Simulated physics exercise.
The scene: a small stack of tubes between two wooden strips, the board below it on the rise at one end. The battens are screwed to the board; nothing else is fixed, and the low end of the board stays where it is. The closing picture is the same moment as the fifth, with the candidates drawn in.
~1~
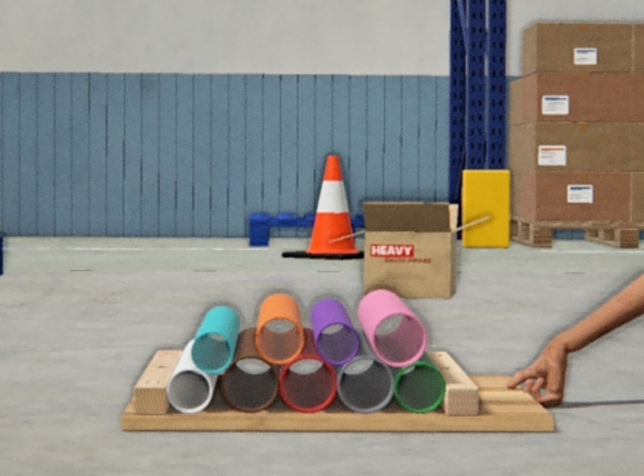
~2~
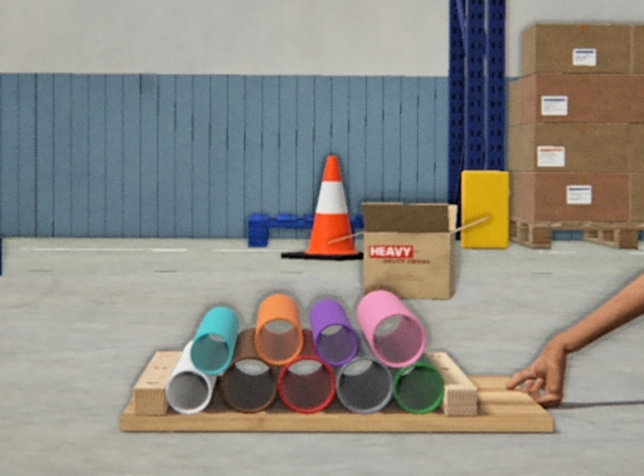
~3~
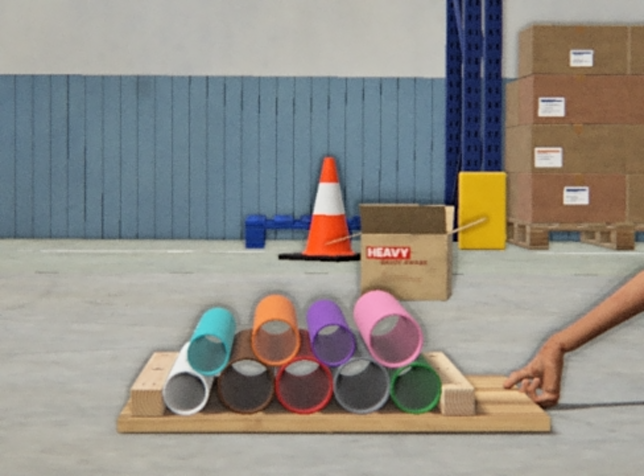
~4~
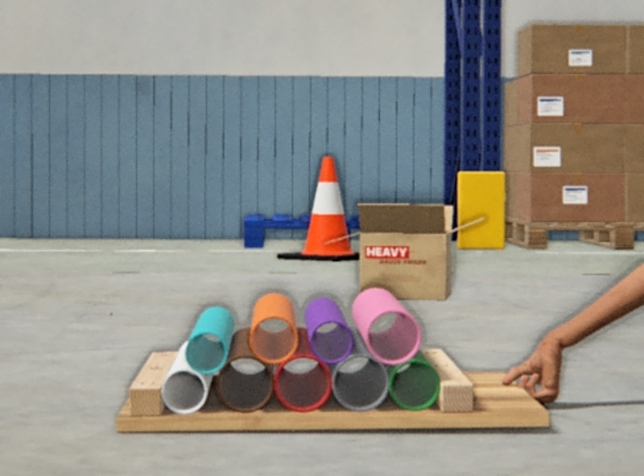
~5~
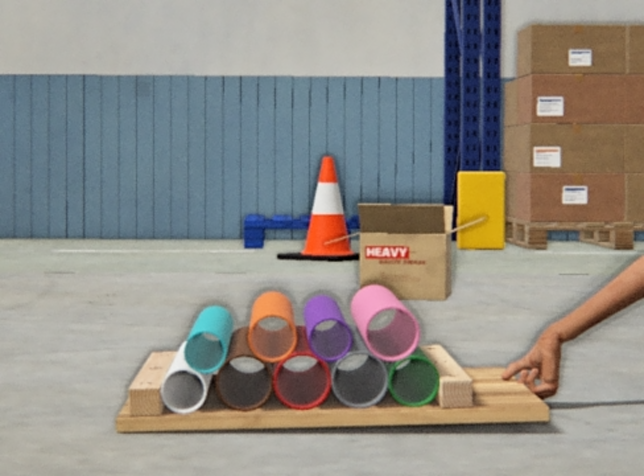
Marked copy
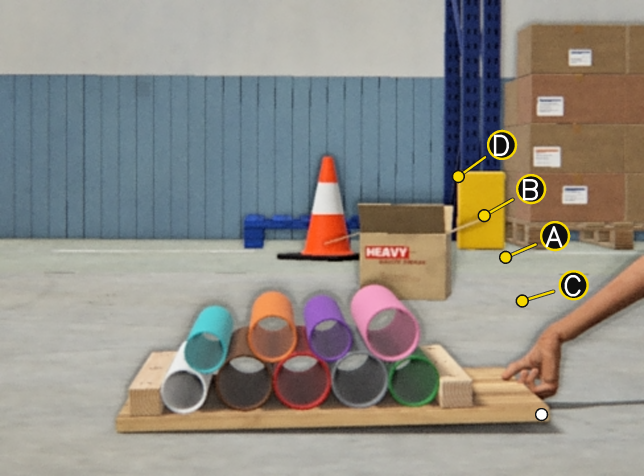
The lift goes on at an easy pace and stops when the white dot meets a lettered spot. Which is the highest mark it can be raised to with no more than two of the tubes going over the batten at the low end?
Raise it to B.
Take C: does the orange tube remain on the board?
Yes, with C.
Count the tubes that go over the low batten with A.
With A, one.
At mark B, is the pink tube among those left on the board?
The pink tube: Yes.
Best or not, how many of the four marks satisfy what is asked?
Three of them.
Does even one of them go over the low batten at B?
Yes, at B.
On the marked copy, A at (506, 258); B at (484, 216); C at (522, 301); D at (458, 176); the white dot at (542, 415).
Following B. Soon after the start, board at 17°.
Later, board at 30°.
In the end, board at 30°, one over the low batten (turquoise).
As for the rest, A one over the low batten (turquoise); C none over the low batten; D four over the low batten (turquoise, purple, pink, orange).
